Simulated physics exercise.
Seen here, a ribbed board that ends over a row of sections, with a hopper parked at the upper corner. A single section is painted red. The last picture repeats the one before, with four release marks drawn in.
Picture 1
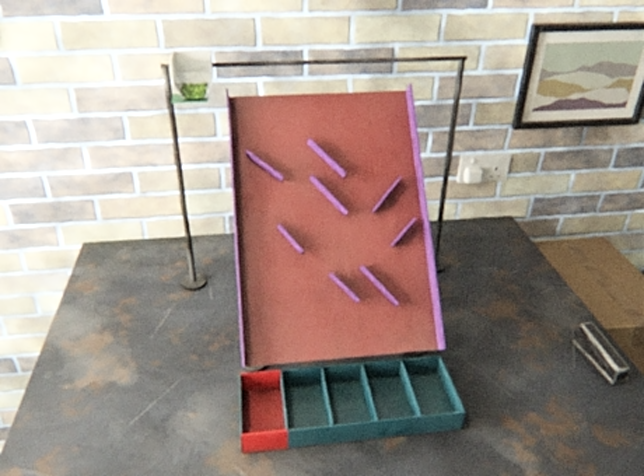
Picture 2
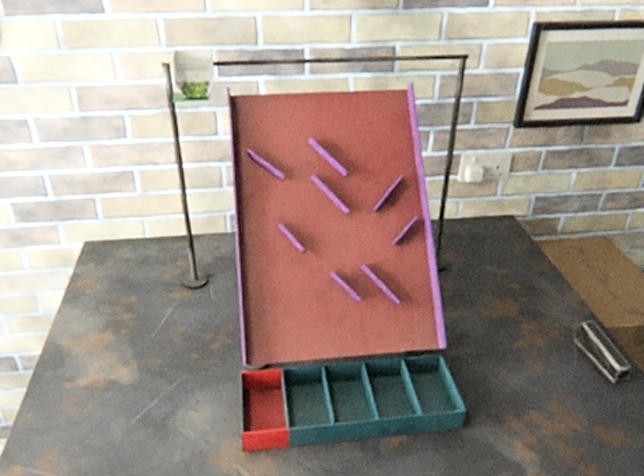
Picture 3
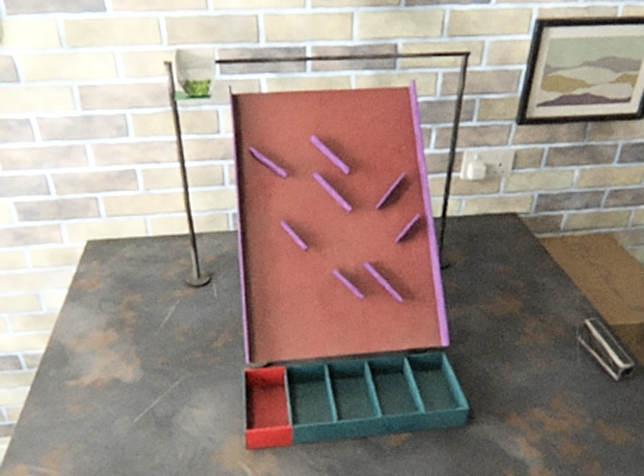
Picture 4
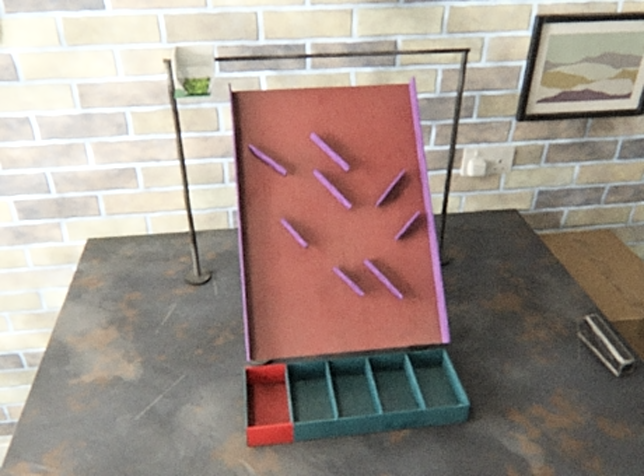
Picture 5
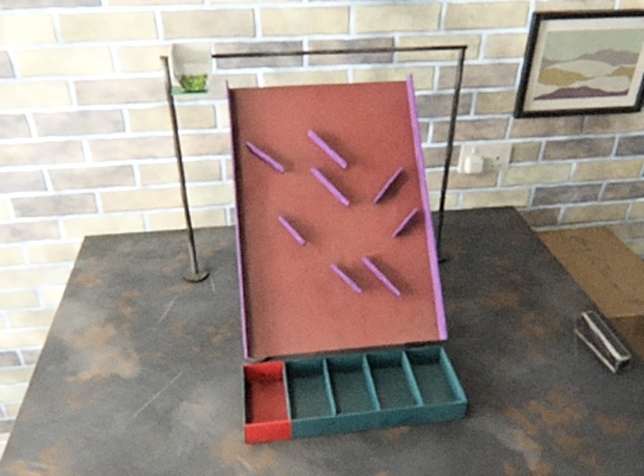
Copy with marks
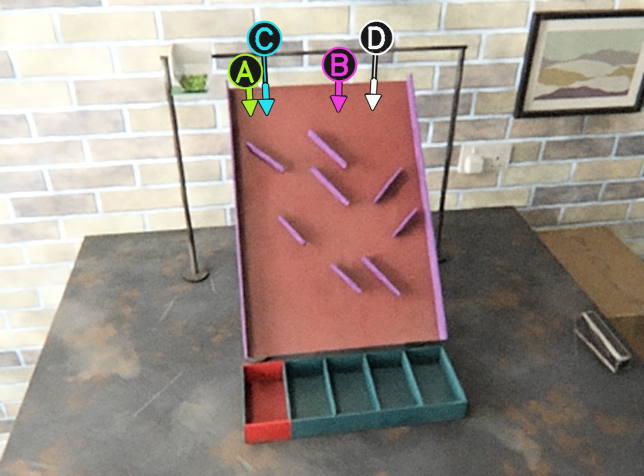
On a dark tabletop, a ribbed red board stands motionless above a row of sections.
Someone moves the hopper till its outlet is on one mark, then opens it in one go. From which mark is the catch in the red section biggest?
The best mark is A.
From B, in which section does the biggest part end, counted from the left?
The fifth.
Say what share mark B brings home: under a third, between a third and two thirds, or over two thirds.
It is under a third.
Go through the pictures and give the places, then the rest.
Hopper (194, 89), dried peas, door shut, in the first frame.
Ribs (248, 149) to (284, 176), (310, 138) to (347, 172), (313, 174) to (348, 211), in the second frame.
Ribs (378, 206) to (405, 173), (282, 221) to (306, 248), (397, 240) to (419, 215), in the third frame.
Ribs (334, 267) to (364, 294), (366, 259) to (403, 298), in the fourth frame.
Red section (268, 431), number 1 of 5 from the left, in the fifth frame.
On the marked copy, mark A meets the board at (250, 110); mark B meets the board at (338, 105); mark C meets the board at (266, 109); mark D meets the board at (372, 104).
With A, roughly a third in the red section, roughly half in other sections, about a tenth outside the box.
With B, not one piece in the red section, every piece in other sections.
With C, about a tenth in the red section, the larger part in other sections, about a tenth outside the box.
With D, just a few in the red section, almost all in other sections.
